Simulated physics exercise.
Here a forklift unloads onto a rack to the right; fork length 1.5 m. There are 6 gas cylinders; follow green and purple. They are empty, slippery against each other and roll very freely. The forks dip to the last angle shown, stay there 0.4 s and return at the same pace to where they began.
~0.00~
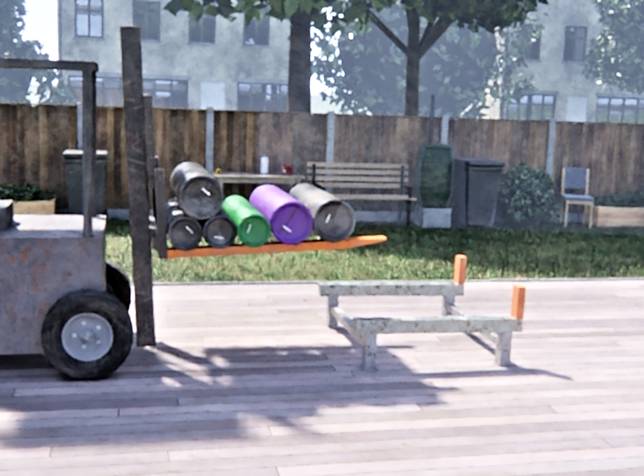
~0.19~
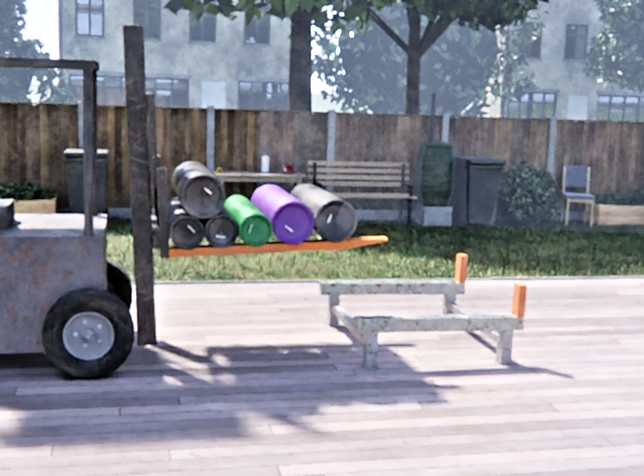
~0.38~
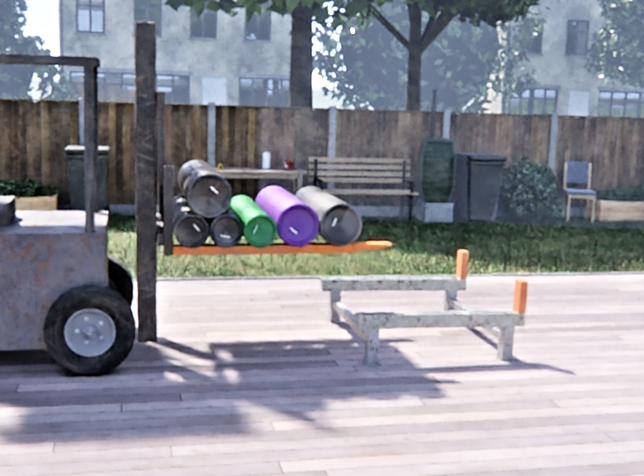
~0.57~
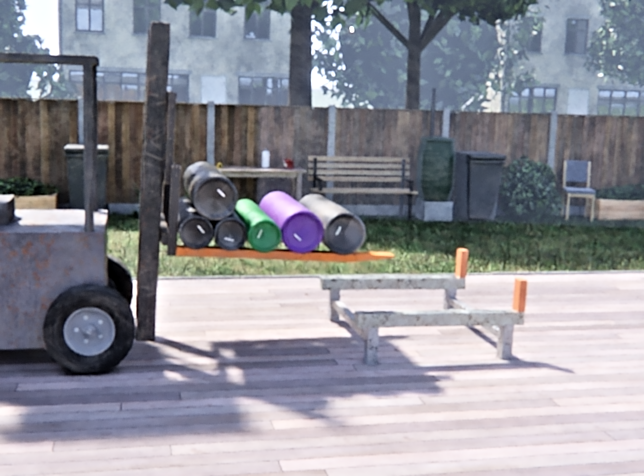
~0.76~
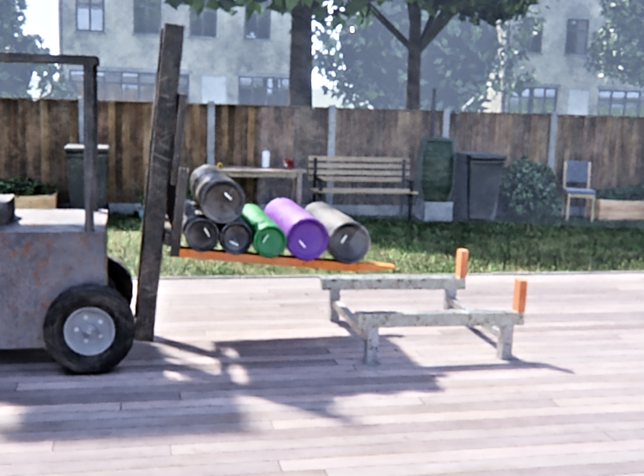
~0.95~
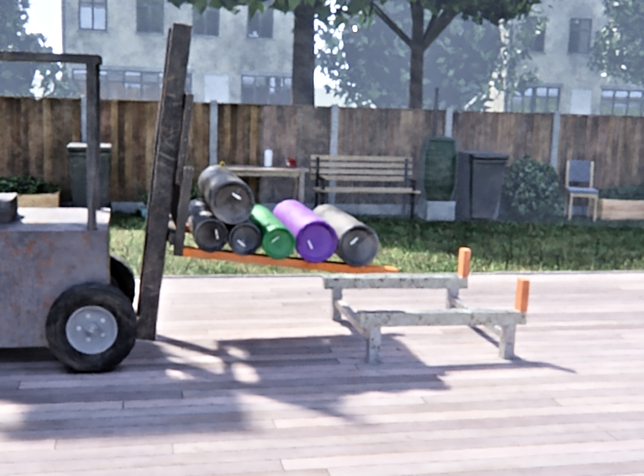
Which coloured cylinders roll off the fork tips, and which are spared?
Green goes onto the rack, purple goes onto the rack.
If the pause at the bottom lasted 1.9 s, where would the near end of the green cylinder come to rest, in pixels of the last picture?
Near (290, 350).
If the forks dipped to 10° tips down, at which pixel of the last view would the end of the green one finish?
Near (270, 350).
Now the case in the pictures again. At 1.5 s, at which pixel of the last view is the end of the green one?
Around (311, 244).
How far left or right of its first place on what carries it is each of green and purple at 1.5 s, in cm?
Green 30 right, purple 30 right.
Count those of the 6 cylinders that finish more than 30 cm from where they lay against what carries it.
In all, 3.
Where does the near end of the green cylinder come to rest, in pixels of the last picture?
Around (429, 298).
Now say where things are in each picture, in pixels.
The first picture shows green at (254, 231), purple at (293, 224); forks 3° tips up; tips at (381, 239); 5 of the 6 lie directly on the forks.
The second picture shows green at (256, 230), purple at (294, 224); forks 3° tips up.
The third picture shows green at (261, 231), purple at (299, 226); forks level.
The fourth picture shows green at (265, 236), purple at (303, 233); forks 3° tips down; tips at (388, 256).
The fifth picture shows green at (270, 242), purple at (309, 240); forks 5° tips down.
The sixth picture shows green at (279, 243), purple at (318, 242); forks 6° tips down; tips at (393, 270).
After 1.5 s, green is on the forks, 70 cm from the tips, rolling right; purple is on the forks, 40 cm from the tips, rolling right; 0 gone from the forks.
After 2.2 s, green is on the forks, 20 cm from the tips, rolling right; purple is on the rack, 100 cm from the rack's far end, rolling right; 2 gone from the forks.
After 2.9 s, green is on the rack, 95 cm from the rack's far end, rolling right; purple is on the rack, 50 cm from the rack's far end, rolling right; 3 gone from the forks.
At rest (7.5 s), green is on the rack, 80 cm from the rack's far end; purple is on the rack, 50 cm from the rack's far end; 3 gone from the forks.
